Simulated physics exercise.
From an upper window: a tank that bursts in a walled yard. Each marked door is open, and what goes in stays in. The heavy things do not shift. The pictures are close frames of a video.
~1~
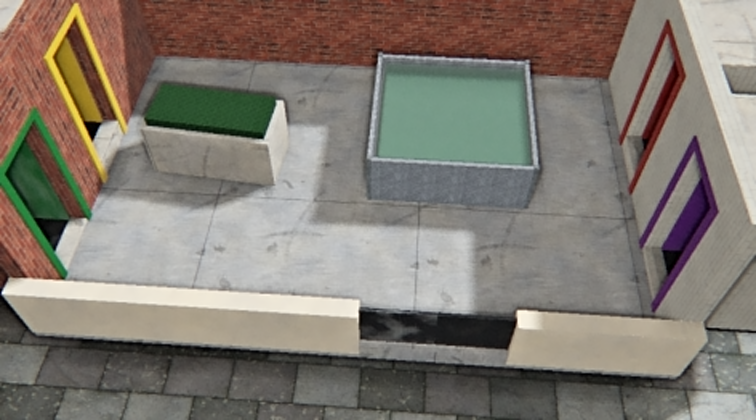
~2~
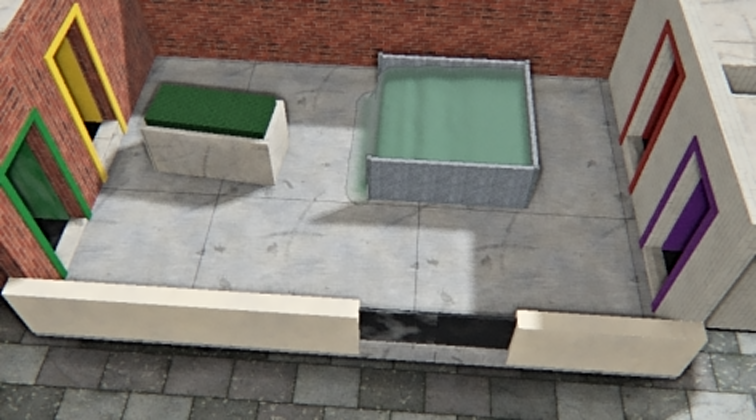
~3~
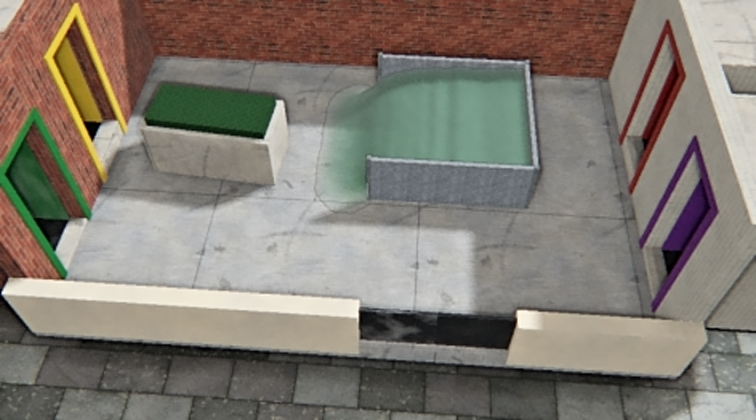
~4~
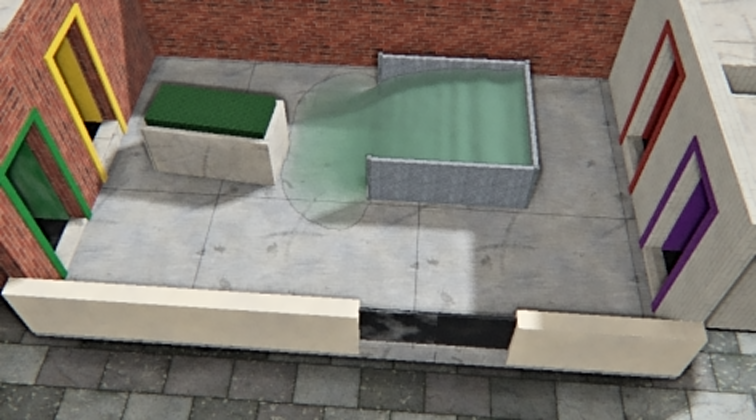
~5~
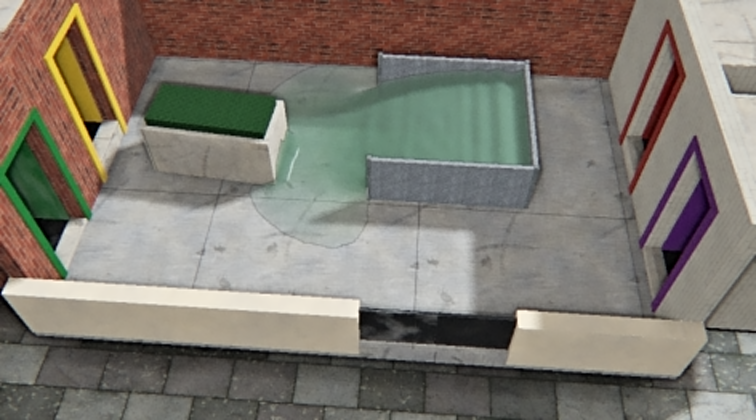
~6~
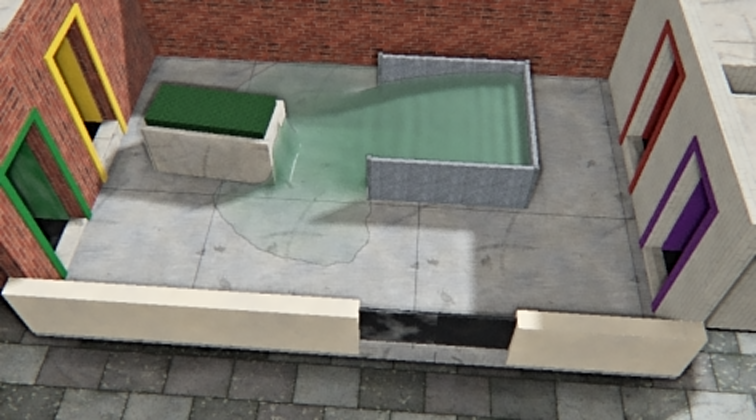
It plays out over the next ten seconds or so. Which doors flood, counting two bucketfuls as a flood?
In the end: The yellow door holds within the limit; the green door floods; the purple door floods; the red door holds within the limit.
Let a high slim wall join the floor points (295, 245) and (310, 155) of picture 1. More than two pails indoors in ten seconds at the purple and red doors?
In short: The purple one is over; the red one stays under.
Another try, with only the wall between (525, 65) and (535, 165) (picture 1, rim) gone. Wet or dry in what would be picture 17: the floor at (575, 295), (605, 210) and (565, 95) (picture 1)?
In that order: Wet, covered, covered.
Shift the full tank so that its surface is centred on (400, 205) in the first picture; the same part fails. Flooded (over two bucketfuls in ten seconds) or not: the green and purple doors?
My reading: The green one passes that mark; the purple one stays under.
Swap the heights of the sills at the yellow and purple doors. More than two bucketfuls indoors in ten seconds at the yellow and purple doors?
Then: The yellow door floods, the purple door stays under.
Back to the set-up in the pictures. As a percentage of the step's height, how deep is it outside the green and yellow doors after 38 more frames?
Roughly 240 per cent, then 50 per cent.
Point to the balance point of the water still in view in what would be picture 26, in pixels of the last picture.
Around (267, 159).
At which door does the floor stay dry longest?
That is the red door.
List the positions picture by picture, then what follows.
The tank at (452, 112) is whole and still, in the first picture.
Water pours out at (377, 130) and has run to (365, 202), in the second picture.
Water pours out at (377, 133) and has run to (336, 207), in the third picture.
Water pours out at (377, 135) and has run to (310, 215), in the fourth picture.
Water pours out at (377, 136) and has run to (259, 202), in the fifth picture.
The front is at a hidden place, out from the gap at (377, 136), in the sixth picture.
A moment on, water covers 40 % of the floor; the yellow door not reached, the green door not reached, the purple door not reached, the red door not reached.
Next, water covers 50 % of the floor; the yellow door wet at the sill, nothing in, the green door under two buckets in, the purple door not reached, the red door not reached.
Then, water covers 60 % of the floor; the yellow door wet at the sill, nothing in, the green door over two buckets in, the purple door not reached, the red door not reached.
Later, water covers 90 % of the floor; the yellow door wet at the sill, nothing in, the green door far over two buckets in, the purple door wet at the sill, nothing in, the red door not reached.
In the end, water covers 100 % of the floor; the yellow door wet at the sill, nothing in, the green door far over two buckets in, the purple door far over two buckets in, the red door wet at the sill, nothing in.
